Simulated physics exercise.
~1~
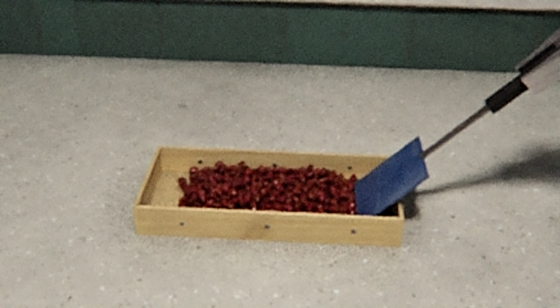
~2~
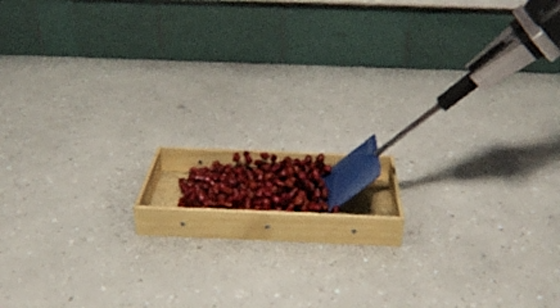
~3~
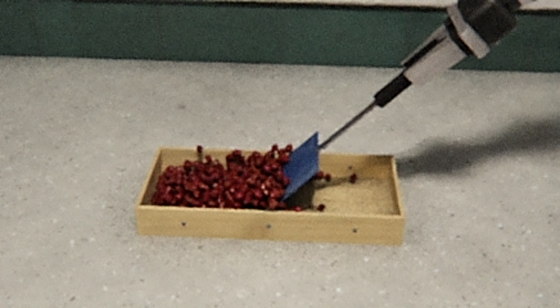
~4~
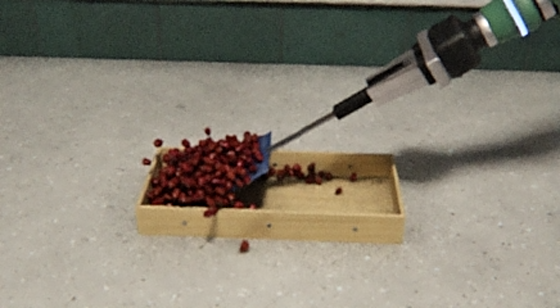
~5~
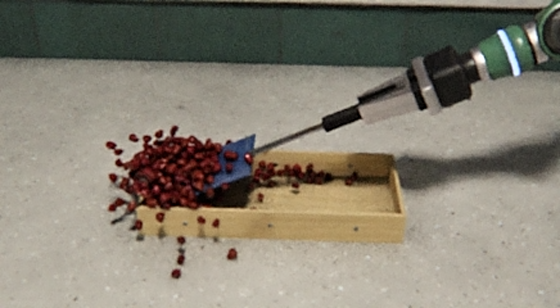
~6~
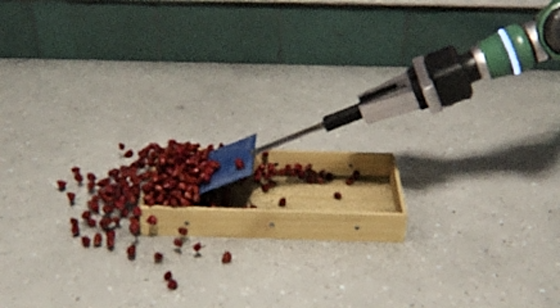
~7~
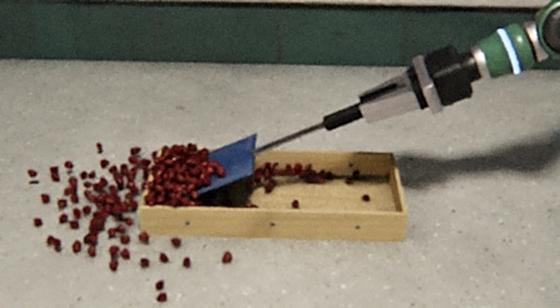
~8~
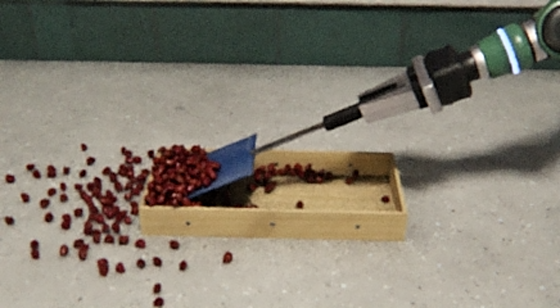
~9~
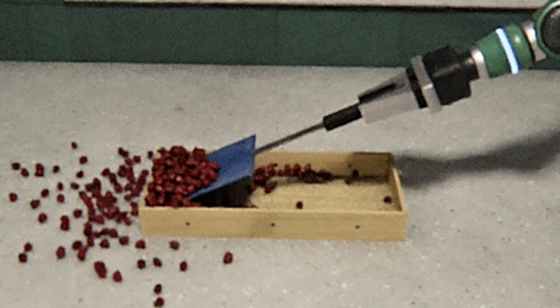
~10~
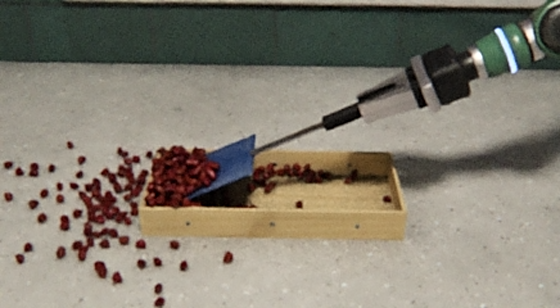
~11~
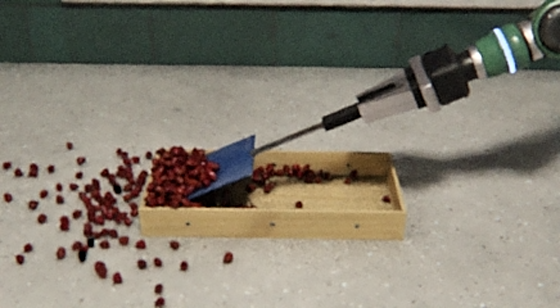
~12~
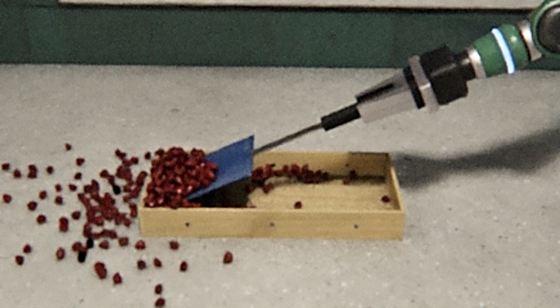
Robot arm pushing red beans leftward along a wooden tray with a blue paddle, spilling some onto the table, then stopping.
